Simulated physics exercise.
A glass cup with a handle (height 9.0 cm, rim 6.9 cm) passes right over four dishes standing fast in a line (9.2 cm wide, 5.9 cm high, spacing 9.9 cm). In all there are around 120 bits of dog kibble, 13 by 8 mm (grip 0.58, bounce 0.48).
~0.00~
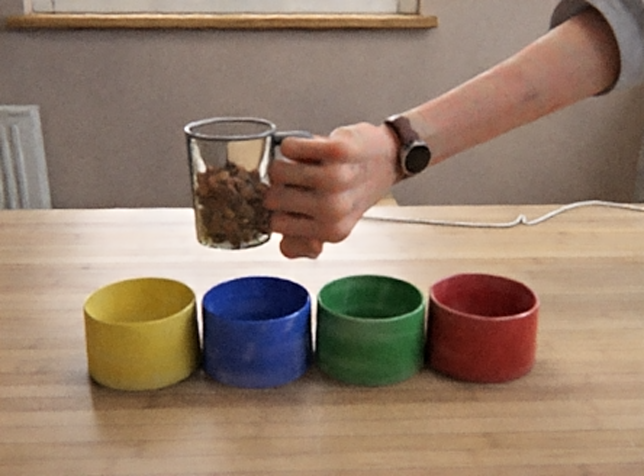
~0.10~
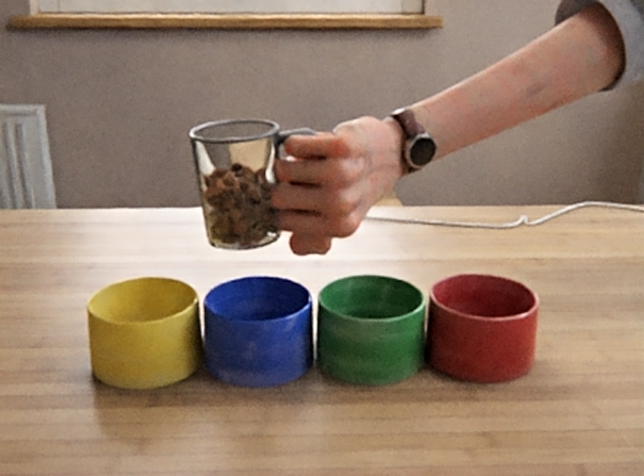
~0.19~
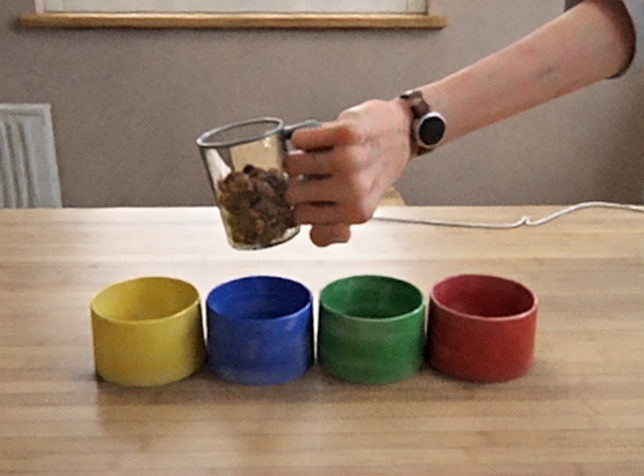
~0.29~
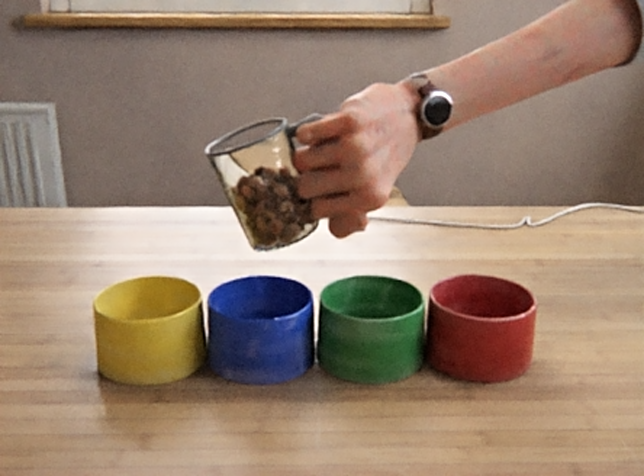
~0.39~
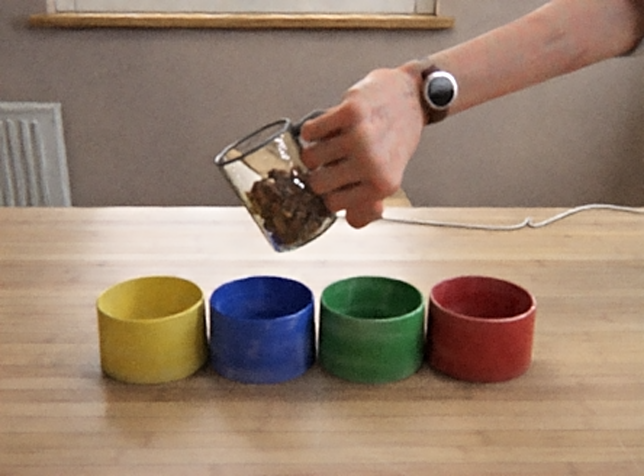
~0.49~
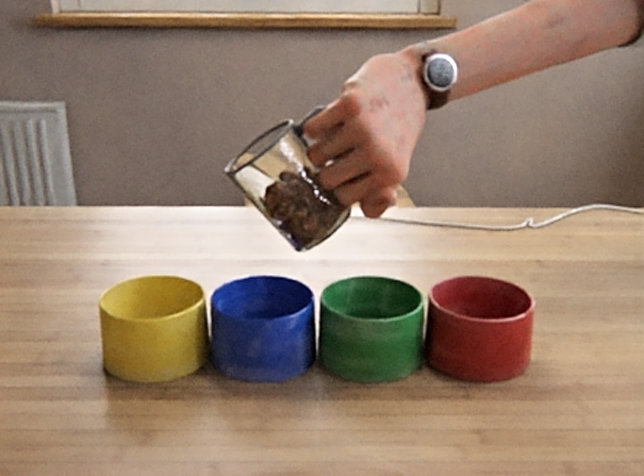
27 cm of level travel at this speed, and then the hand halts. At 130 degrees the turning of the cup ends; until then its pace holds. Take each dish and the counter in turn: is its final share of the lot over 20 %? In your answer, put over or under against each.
Red - under; blue - under; green - over; yellow - under; counter - under.
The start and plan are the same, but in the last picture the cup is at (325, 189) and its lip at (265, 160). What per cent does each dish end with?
Final shares - red 100 %, blue 0 %, green 0 %, yellow 0 %.
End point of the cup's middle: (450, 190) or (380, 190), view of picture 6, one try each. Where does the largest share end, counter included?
First try: Green; second try: Green.
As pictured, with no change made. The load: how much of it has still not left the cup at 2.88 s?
About 0 percent of the load.
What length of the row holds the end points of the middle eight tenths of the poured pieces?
Close to 5 centimetres along the dishes.
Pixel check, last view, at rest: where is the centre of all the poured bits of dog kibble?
About (367, 337).
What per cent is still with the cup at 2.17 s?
About 0 %.
Then, at 1.50 s, tilt 124 degrees; cup holds 75 %, green 20 %.
Then, at 2.17 s, tilt 130 degrees; cup holds 0 %, blue 5 %, green 95 %.
After 2.88 s, tilt 130 degrees; cup holds 0 %, blue 5 %, green 95 %.
At rest (3.2 s), red 0 %, blue 5 %, green 100 %, yellow 0 %, counter 0 %.
